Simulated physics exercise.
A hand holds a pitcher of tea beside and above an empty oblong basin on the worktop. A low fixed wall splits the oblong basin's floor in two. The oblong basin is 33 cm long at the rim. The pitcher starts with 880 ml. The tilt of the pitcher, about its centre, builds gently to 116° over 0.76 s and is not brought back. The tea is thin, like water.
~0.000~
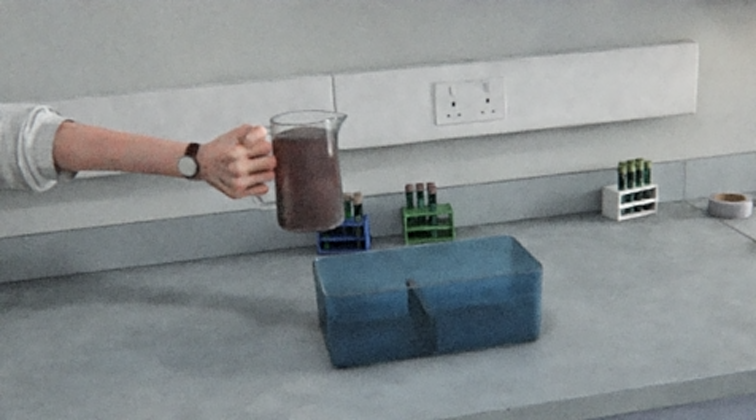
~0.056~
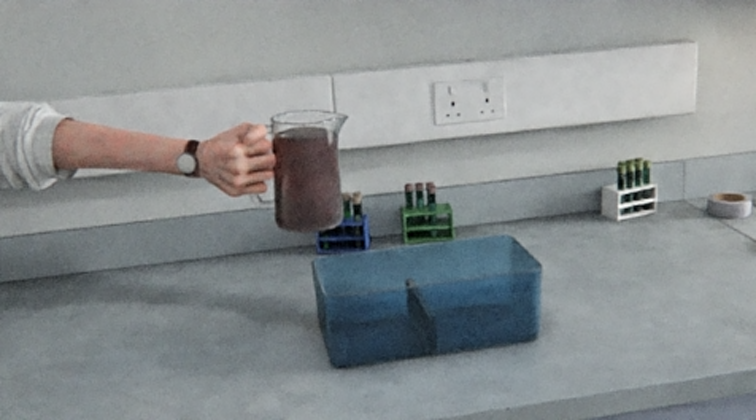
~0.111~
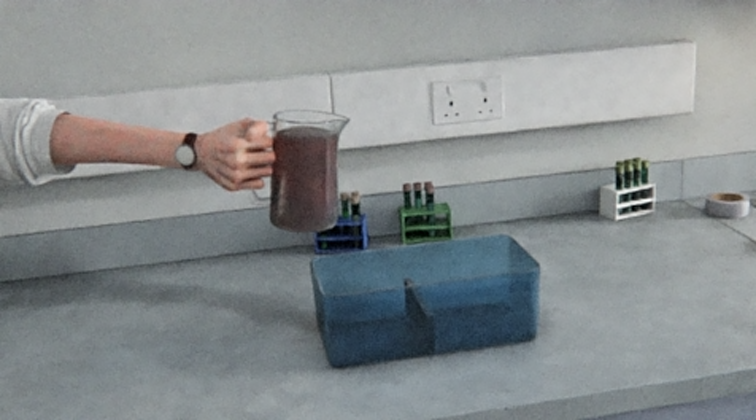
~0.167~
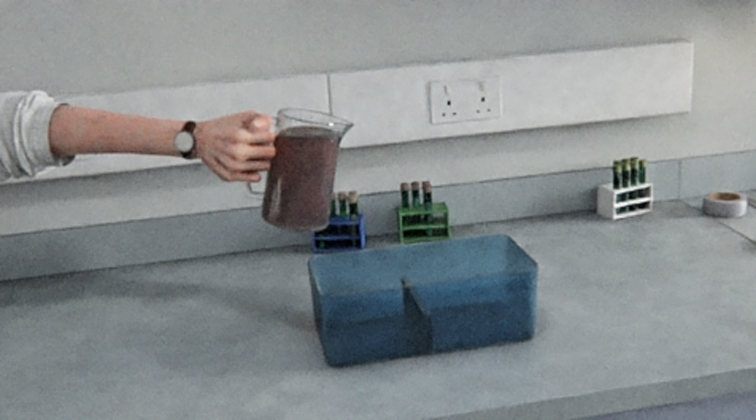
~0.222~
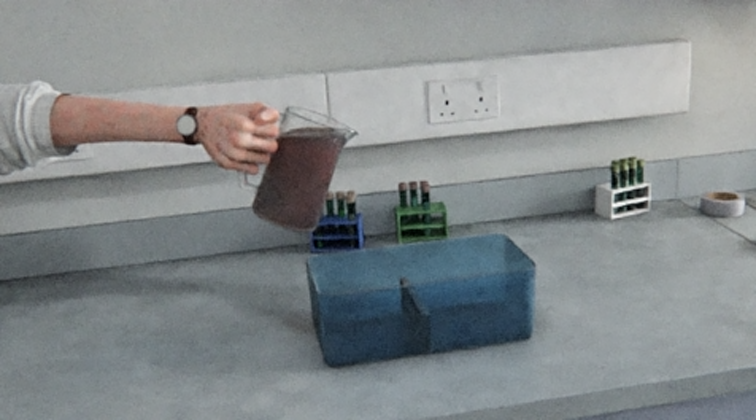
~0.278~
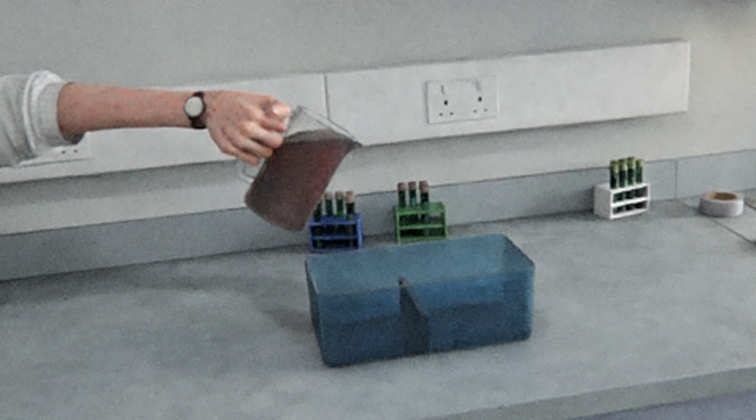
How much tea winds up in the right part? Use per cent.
About 30 per cent.
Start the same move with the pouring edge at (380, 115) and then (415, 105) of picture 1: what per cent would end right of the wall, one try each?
In turn about 95 and 90 per cent.
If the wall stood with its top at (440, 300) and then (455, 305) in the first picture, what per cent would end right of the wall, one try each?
In turn about 5 and 5 per cent.
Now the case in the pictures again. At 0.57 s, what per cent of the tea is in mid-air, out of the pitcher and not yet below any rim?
Some 20 per cent.
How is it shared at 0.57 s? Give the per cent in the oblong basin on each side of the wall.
Left about 1, right about 8.
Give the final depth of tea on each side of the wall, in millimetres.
Left about 26 mm, right about 10 mm.
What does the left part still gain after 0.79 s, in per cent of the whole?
About 30 per cent.
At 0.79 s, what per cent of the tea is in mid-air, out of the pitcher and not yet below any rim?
About 22 per cent.
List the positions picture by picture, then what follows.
The first picture shows tilt 0°; pouring edge (347, 114); surface from (273, 136) to (335, 130); the oblong basin's rim runs from (318, 279) to (527, 252); the wall's top is at (421, 297).
The second picture shows tilt 2°; pouring edge (348, 115); surface from (273, 135) to (335, 130).
The third picture shows tilt 6°; pouring edge (350, 118); surface from (274, 134) to (336, 132).
The fourth picture shows tilt 13°; pouring edge (354, 124); surface from (274, 145) to (339, 131).
The fifth picture shows tilt 23°; pouring edge (358, 132); surface from (267, 163) to (346, 133).
The sixth picture shows tilt 34°; pouring edge (363, 144); surface from (261, 168) to (357, 138).
Then, 0.57 s in, the tilt is 100° and 70 per cent is still to pour, 1 is left of the wall and 8 right of it.
Then, 0.79 s in, the tilt is 116° and 20 per cent is still to pour, 37 is left of the wall and 21 right of it.
Then, 1.01 s in, the tilt is 116° and 1 per cent is still to pour, 61 is left of the wall and 29 right of it.
Then, 1.26 s in, the tilt is 116° and 0 per cent is still to pour, 67 is left of the wall and 30 right of it.
Finally, 67 per cent lies left of the wall, 30 right of it and 3 outside.
